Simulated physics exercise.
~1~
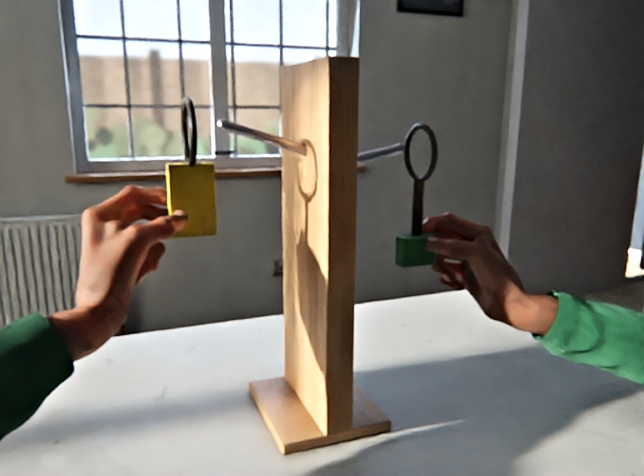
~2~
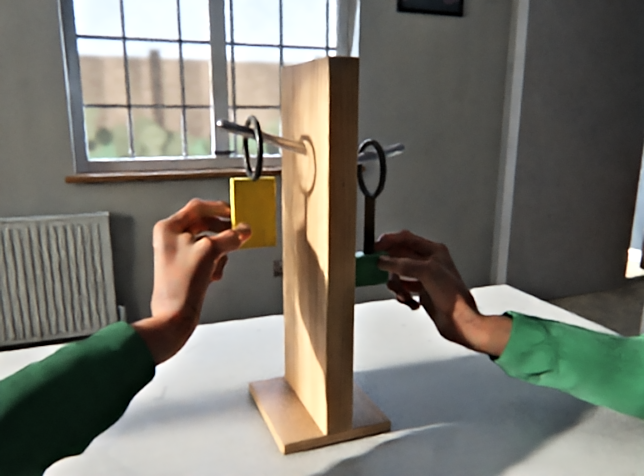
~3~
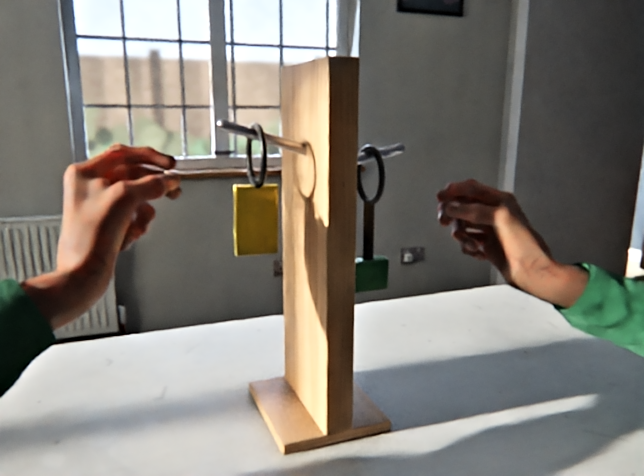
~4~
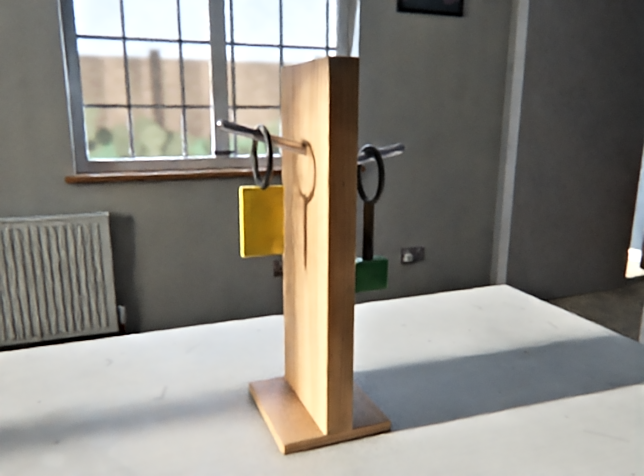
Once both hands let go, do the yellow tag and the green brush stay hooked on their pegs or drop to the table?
The green brush stays hooked on its peg after the hand lets go. The yellow tag stays hooked on its peg too.
